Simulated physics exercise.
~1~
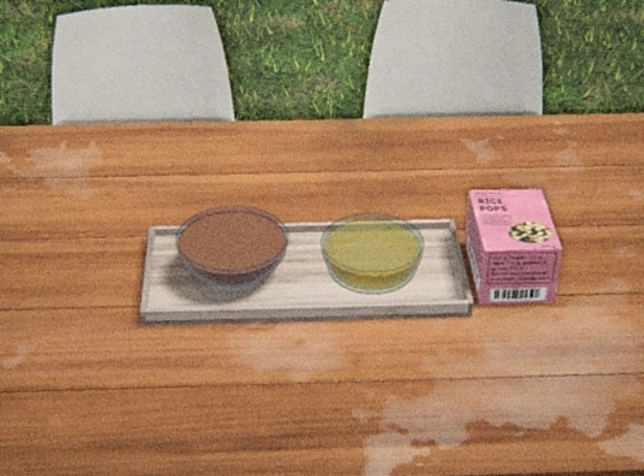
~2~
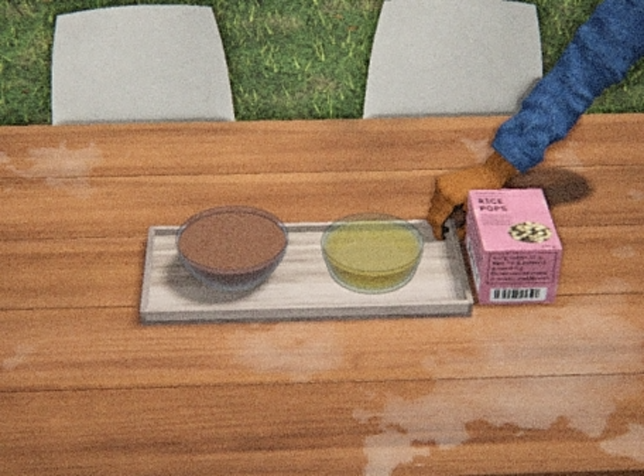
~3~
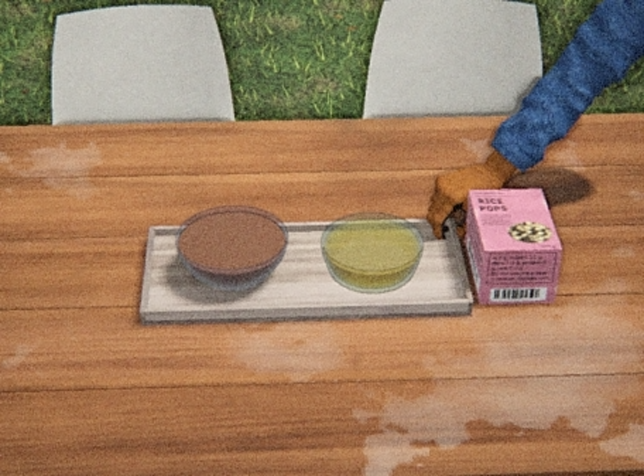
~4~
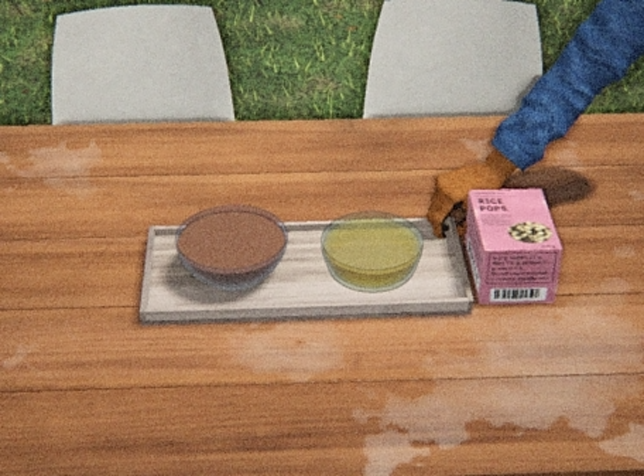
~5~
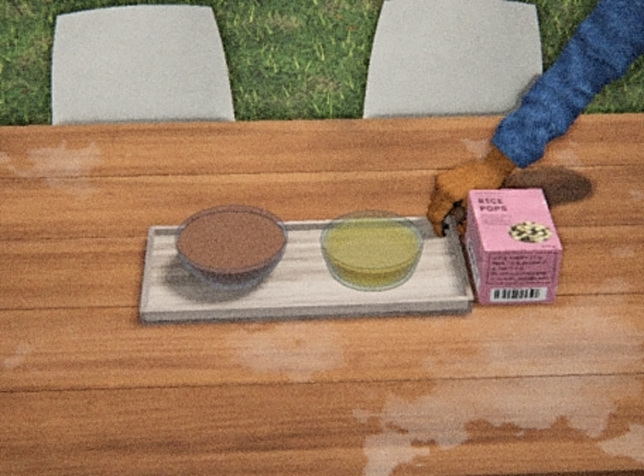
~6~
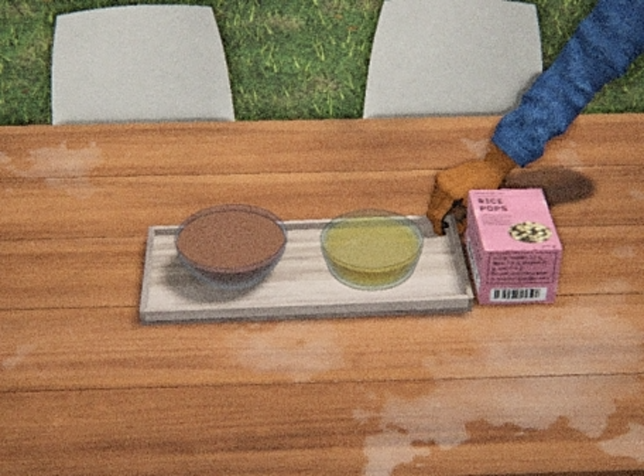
At first, a bowl of brown contents and a glass dish of yellow-green contents sit on a pale board on a wooden table, beside a pink packet. Then a gloved hand in a blue sleeve reaches in from the right and grips the board's right end, which rises very slightly.
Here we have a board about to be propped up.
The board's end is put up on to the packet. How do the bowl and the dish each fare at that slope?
Bowl: Slops over; dish: Slops over.
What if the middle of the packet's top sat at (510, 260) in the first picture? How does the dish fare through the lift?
It comes through fine.
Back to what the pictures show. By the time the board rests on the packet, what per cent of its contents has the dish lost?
I'd put it near 24 in a hundred.
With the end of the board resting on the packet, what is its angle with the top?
13 degrees or so.
Shortly, the board slopes by about 7°; bowl, none is lost; dish, none is lost.
Then, the board slopes by about 15°; bowl, it has lost some; dish, it has lost some.
At the finish, the board slopes by about 13°, resting on the packet; bowl, it has lost some; dish, it has lost some.
